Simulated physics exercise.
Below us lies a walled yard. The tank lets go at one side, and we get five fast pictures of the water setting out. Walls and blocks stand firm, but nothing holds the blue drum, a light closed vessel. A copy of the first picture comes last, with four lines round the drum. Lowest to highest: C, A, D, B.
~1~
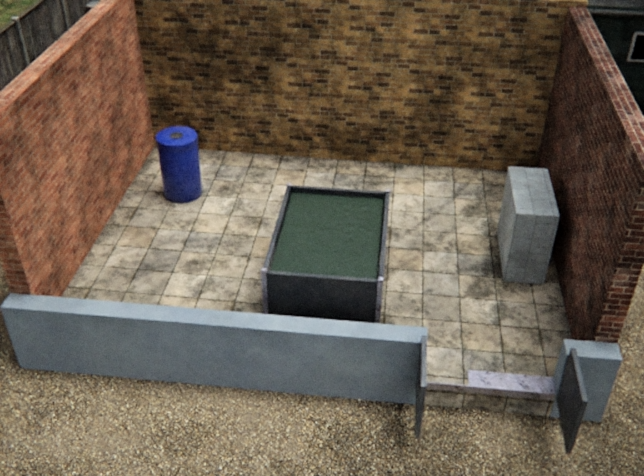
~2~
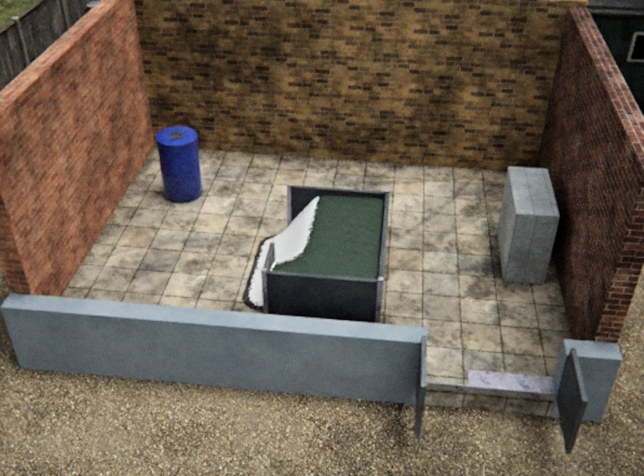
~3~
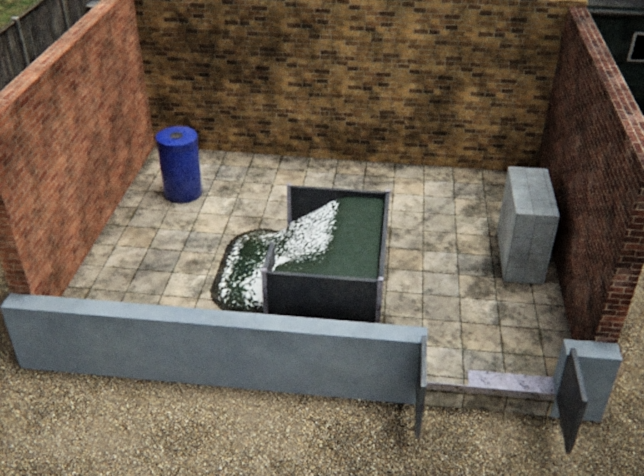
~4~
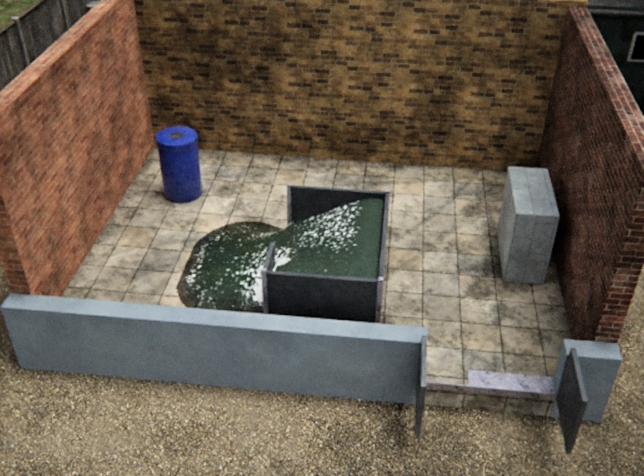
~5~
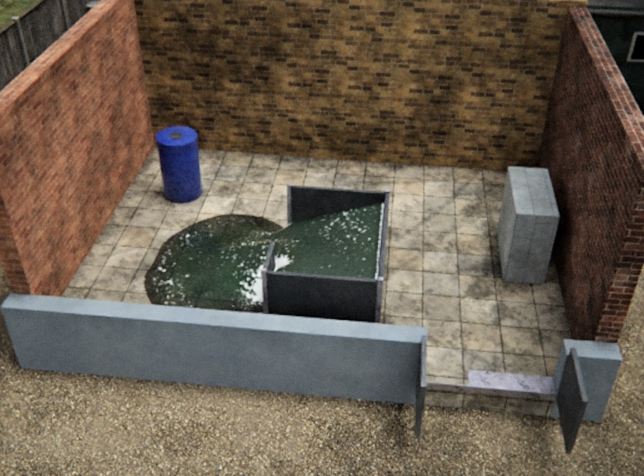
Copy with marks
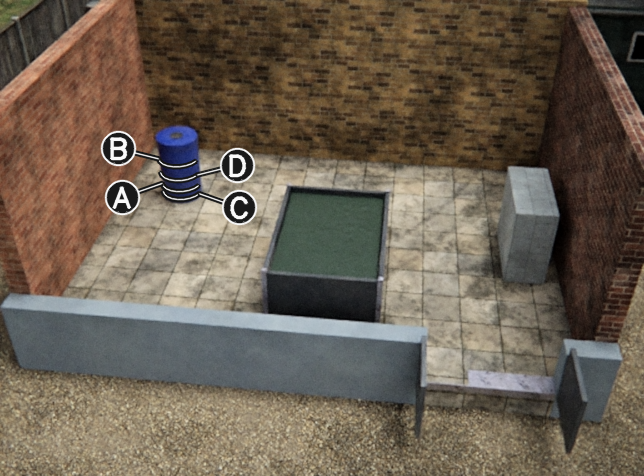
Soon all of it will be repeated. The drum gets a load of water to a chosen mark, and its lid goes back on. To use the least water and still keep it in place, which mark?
The limit is D.
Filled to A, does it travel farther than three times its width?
No, it does not.
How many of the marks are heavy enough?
Two.
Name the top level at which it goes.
Here it is level A.
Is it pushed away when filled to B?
No.
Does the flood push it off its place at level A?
Yes, it does.
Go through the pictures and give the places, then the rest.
In the first picture, lid of the blue drum at (176, 136); tank full, its middle at (331, 235); open gate at (494, 337).
In the second picture, water covers 2 % of the ground, mostly out of sight from here.
In the third picture, 5 % of the ground under water, its edge towards the drum at (249, 234).
In the fourth picture, 9 % of the ground under water, its edge towards the drum at (216, 232).
In the fifth picture, lid of the blue drum at (176, 136); 13 % of the ground under water, its edge towards the drum at (206, 222).
In white, A at (176, 191); B at (173, 166); C at (177, 199); D at (175, 180); from the bottom up C, A, D, B.
Choosing A, it is pushed about its own width away.
Choosing B, it does not move.
Choosing C, it is pushed about 5 times its own width away.
Choosing D, it does not move.
